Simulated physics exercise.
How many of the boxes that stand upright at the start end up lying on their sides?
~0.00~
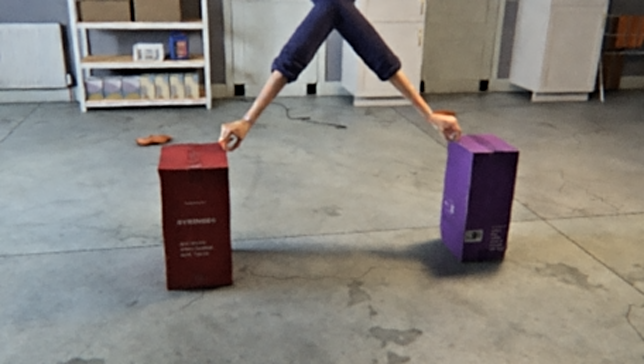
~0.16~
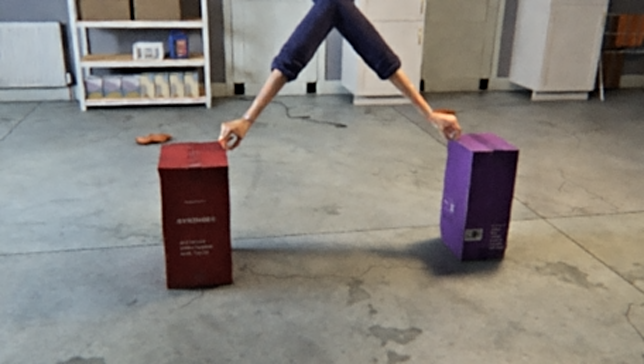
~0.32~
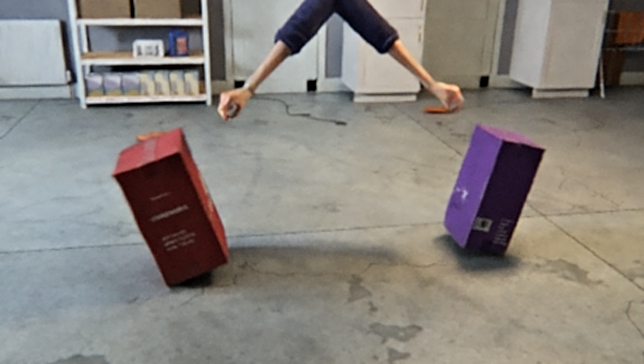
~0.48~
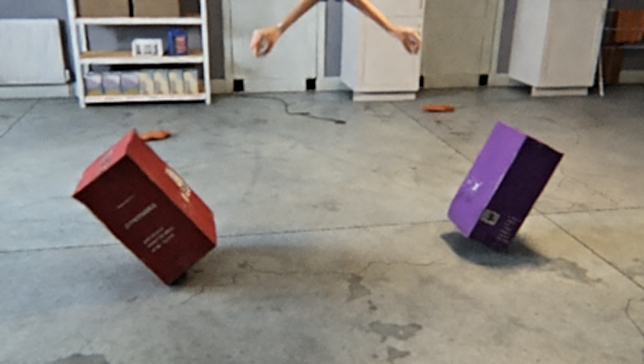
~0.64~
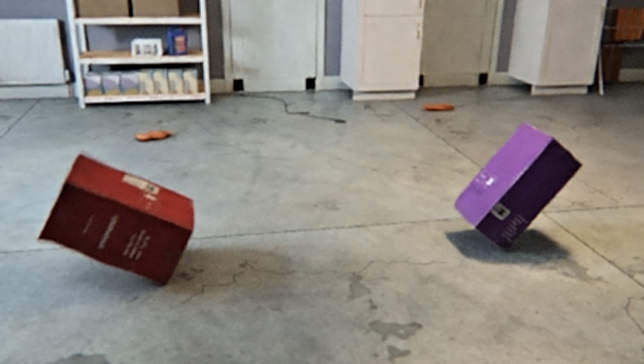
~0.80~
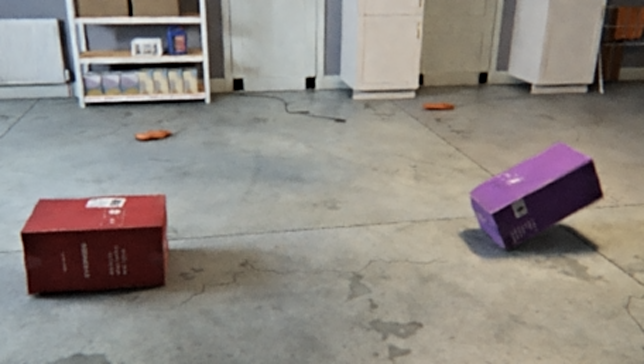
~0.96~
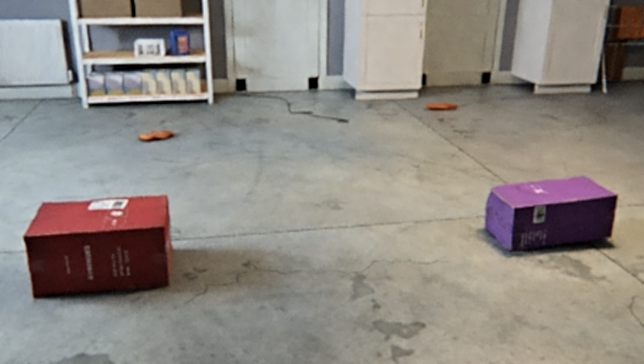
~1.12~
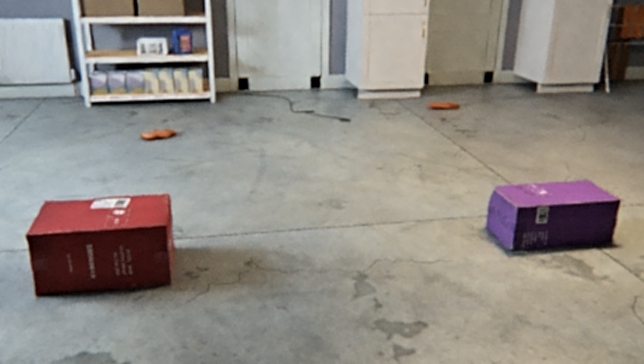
Two of them do, the red box at left and the purple box at right.
